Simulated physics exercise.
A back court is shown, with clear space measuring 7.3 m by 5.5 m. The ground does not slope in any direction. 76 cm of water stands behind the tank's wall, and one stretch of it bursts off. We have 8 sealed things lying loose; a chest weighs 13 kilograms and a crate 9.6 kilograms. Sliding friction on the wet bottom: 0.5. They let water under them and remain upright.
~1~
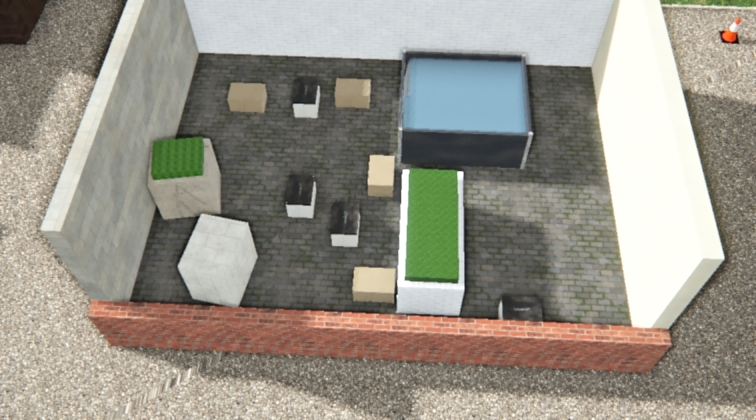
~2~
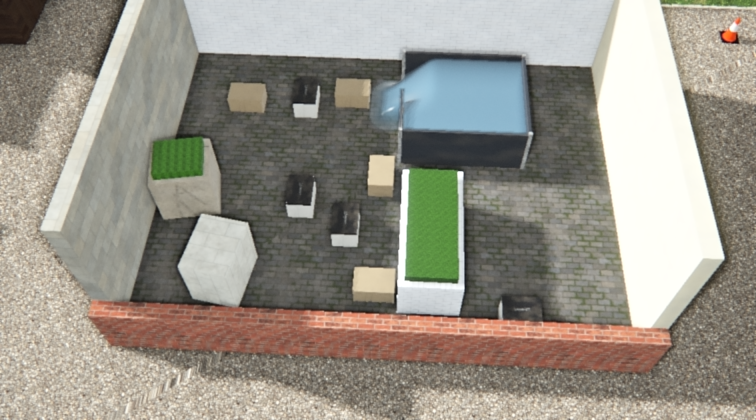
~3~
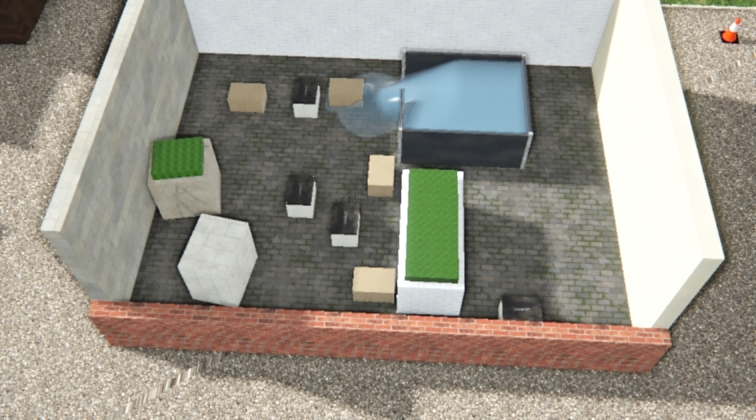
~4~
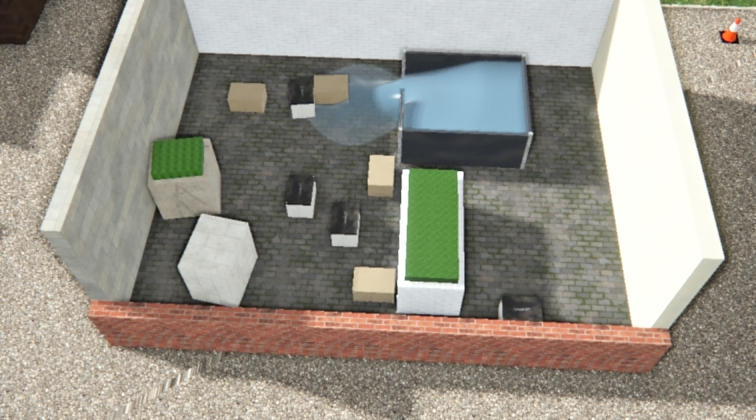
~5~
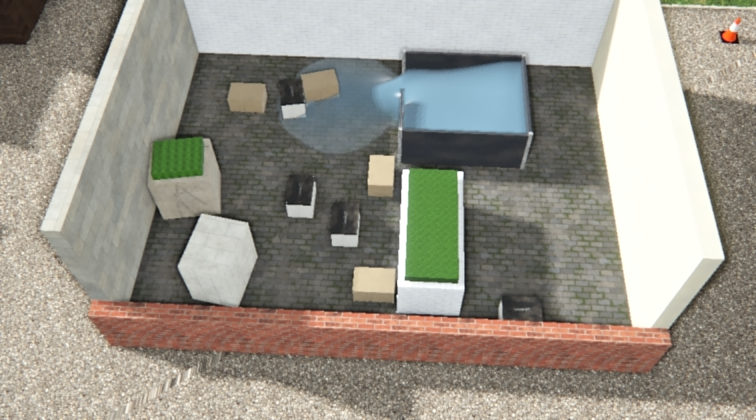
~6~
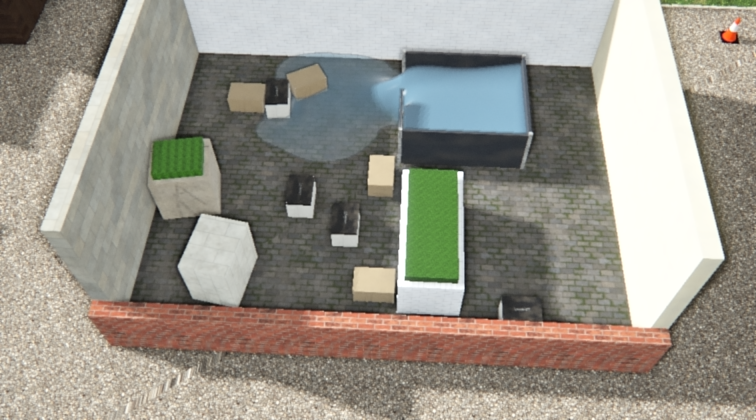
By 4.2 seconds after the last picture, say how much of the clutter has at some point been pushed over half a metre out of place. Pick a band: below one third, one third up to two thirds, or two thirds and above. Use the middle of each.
The share is two thirds and above.
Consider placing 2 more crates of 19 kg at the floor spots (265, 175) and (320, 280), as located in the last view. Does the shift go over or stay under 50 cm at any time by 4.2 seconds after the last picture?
One by one I'd say farther than that and not that far.
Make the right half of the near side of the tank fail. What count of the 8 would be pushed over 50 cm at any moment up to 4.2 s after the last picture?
1.
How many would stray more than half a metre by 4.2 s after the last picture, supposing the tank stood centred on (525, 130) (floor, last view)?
Then 4.
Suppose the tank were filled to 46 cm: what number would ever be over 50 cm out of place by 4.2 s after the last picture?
That would give 3.
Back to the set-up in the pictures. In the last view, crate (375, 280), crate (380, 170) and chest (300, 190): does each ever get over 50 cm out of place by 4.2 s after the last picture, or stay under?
First falling below it, second exceeding it, third exceeding it.
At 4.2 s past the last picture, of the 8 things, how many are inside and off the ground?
At that instant the tally stands at 3.
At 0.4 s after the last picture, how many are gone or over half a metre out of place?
Count then: 2.
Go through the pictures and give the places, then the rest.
A crate at (353, 87), on the bottom; a chest at (306, 91), on the bottom; water covers 3.4 m2; 0 of 8 have shifted, in the first picture.
A crate at (353, 87), on the bottom; a chest at (306, 91), on the bottom; 4.0 m2 under water; 0 of 8 have shifted, in the second picture.
A crate at (346, 87), on the bottom, 11 cm from its start; a chest at (306, 91), on the bottom; water covers 4.7 m2; 1 of 8 have shifted, in the third picture.
A crate at (331, 83) rests on the ground, 39 cm from its start; a chest at (302, 91), on the bottom, 7 cm from its start; 5.8 m2 under water; 2 of 8 have shifted, in the fourth picture.
A crate at (320, 80) rests on the ground, 60 cm from its start; a chest at (292, 91) rests on the ground, 24 cm from its start; water covers 6.9 m2; 2 of 8 have shifted, in the fifth picture.
A crate at (307, 76), on the bottom, 85 cm from its start; a chest at (277, 91), on the bottom, 50 cm from its start; water covers 8.1 m2; 2 of 8 have shifted, in the sixth picture.
Then, 0.4 s after the last picture 2 of 8 are over 50 cm from their spots; 1 afloat.
Then, 1.5 s after the last picture 3 of 8 are over 50 cm from their spots; 3 afloat.
Then, 2.8 s after the last picture 3 of 8 are over 50 cm from their spots; 2 afloat.
Then, 4.2 s after the last picture 5 of 8 are over 50 cm from their spots, and 6 have been at some point; 3 afloat.
